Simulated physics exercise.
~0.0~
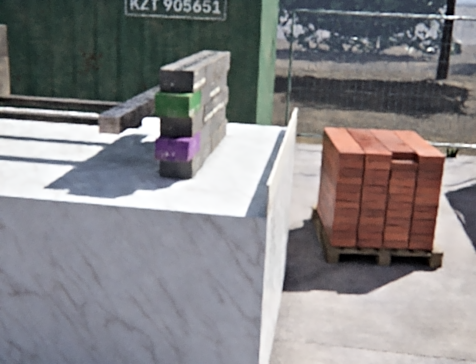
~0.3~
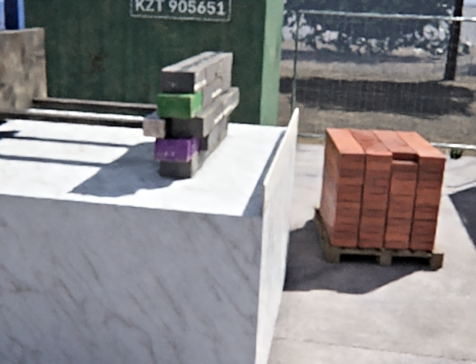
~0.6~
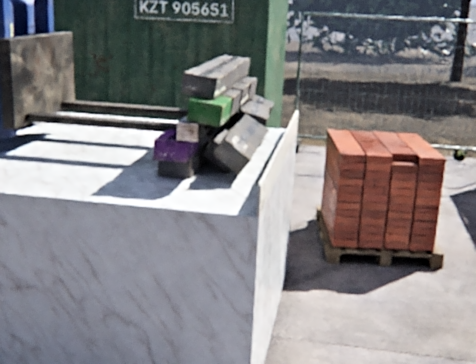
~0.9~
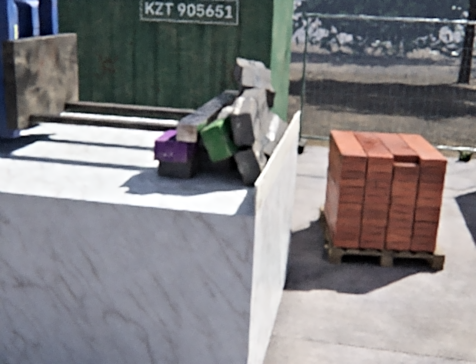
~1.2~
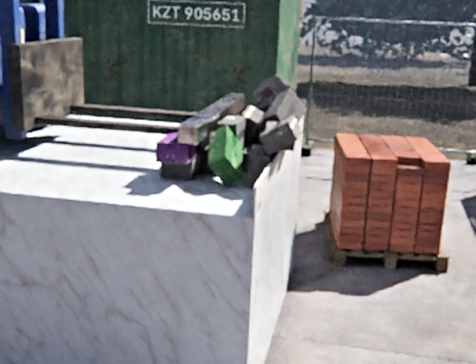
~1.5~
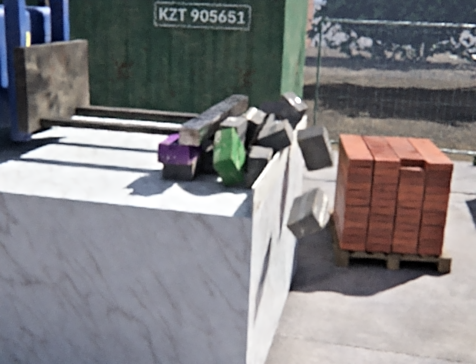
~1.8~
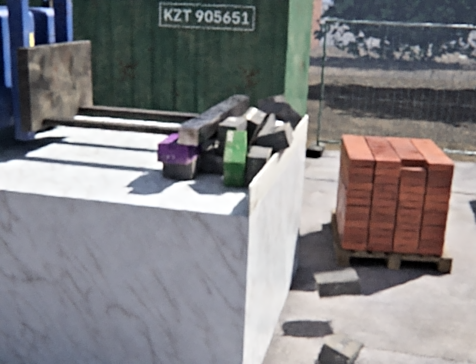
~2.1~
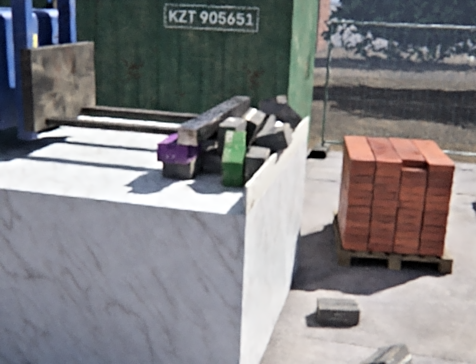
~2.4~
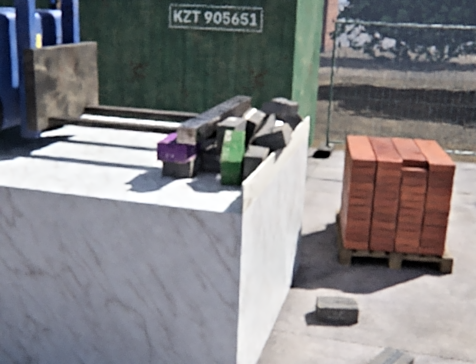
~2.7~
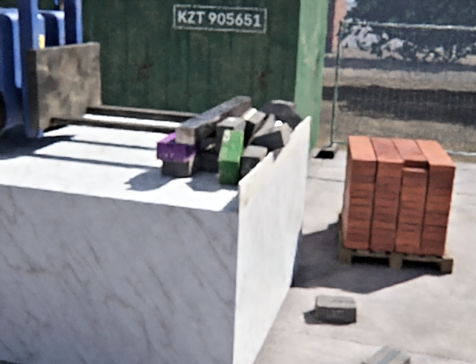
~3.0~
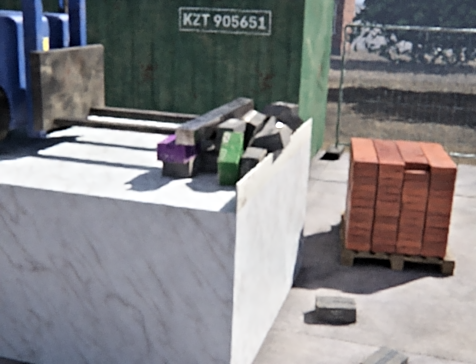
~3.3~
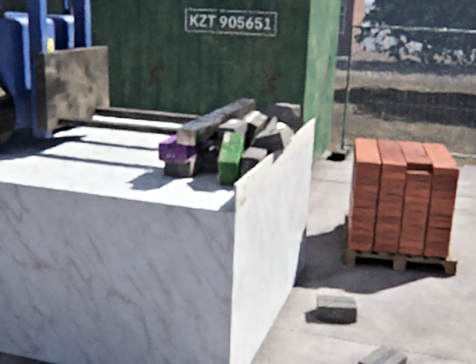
Stacked grey blocks toppling right as a forklift's beam pushes in, two dropping to the ground, the rest heaped against the board.
